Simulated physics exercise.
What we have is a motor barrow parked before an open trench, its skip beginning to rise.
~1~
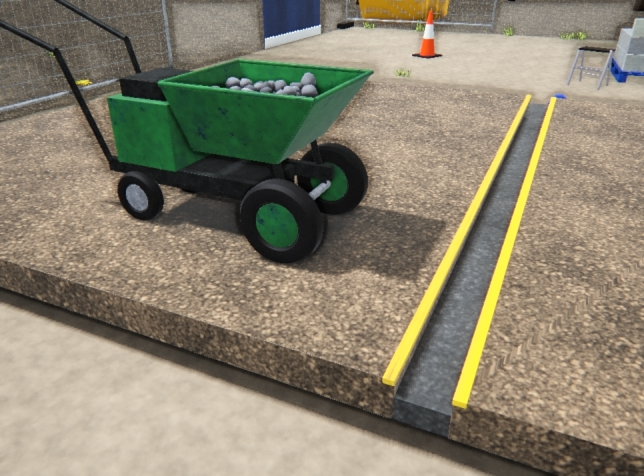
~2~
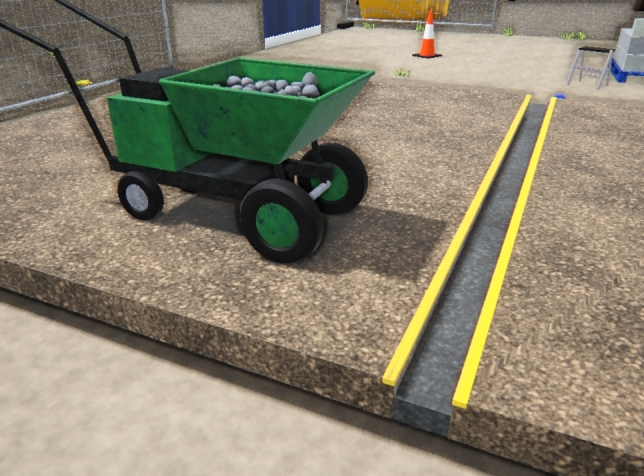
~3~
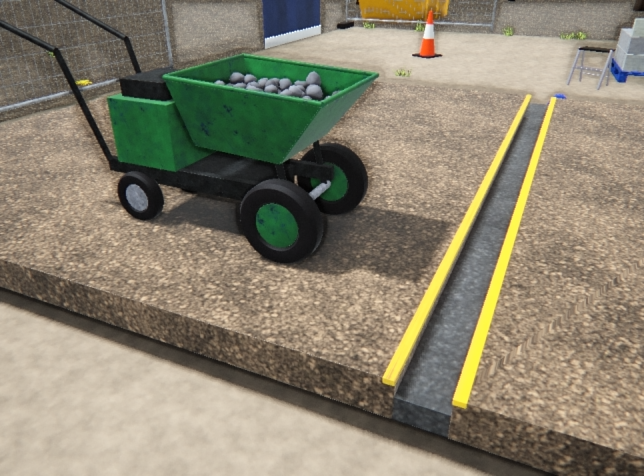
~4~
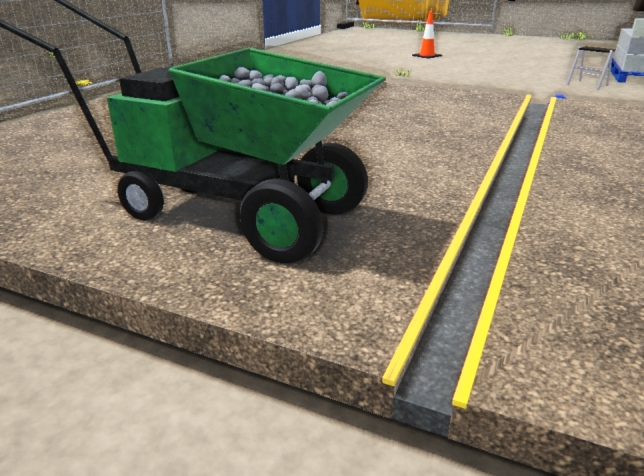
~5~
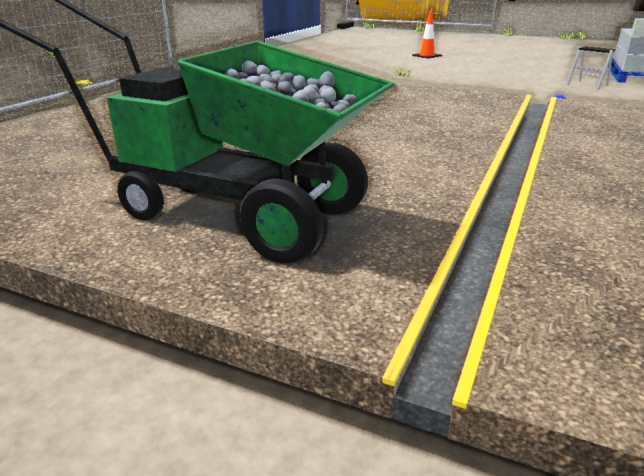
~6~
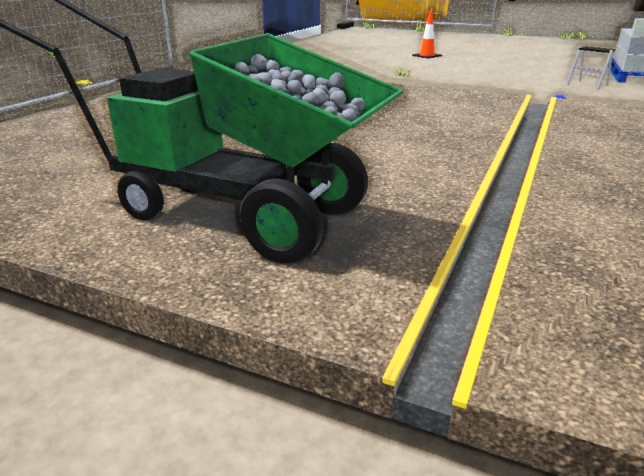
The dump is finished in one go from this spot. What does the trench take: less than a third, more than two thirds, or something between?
It catches between a third and two thirds.
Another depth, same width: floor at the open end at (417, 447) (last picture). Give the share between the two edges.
Some 70 per cent.
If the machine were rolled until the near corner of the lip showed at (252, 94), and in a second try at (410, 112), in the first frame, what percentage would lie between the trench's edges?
First some 10, then 0 per cent.
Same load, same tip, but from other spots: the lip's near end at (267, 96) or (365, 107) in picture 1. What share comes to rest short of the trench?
First some 60, then 0 per cent.
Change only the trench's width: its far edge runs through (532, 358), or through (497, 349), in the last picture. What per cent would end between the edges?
Roughly 60 per cent, and 60 per cent.
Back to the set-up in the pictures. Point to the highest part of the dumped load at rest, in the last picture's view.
At about (465, 242).
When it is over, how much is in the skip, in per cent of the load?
Near 15 %.
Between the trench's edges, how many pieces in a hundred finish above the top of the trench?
Roughly 55 in a hundred.
Soon, skip tipped steeply; all in the skip.
A while on, skip tipped steeply; nearly all in the skip; a stray few short of the trench.
Towards the end, skip tipped right over; about half in the skip; a small part short of the trench; about a third in or heaped over the trench; a small part beyond it; a stray few falling.
Finally, skip tipped right over; about a quarter in the skip; about a quarter short of the trench; about half in or heaped over the trench; a small part beyond it.
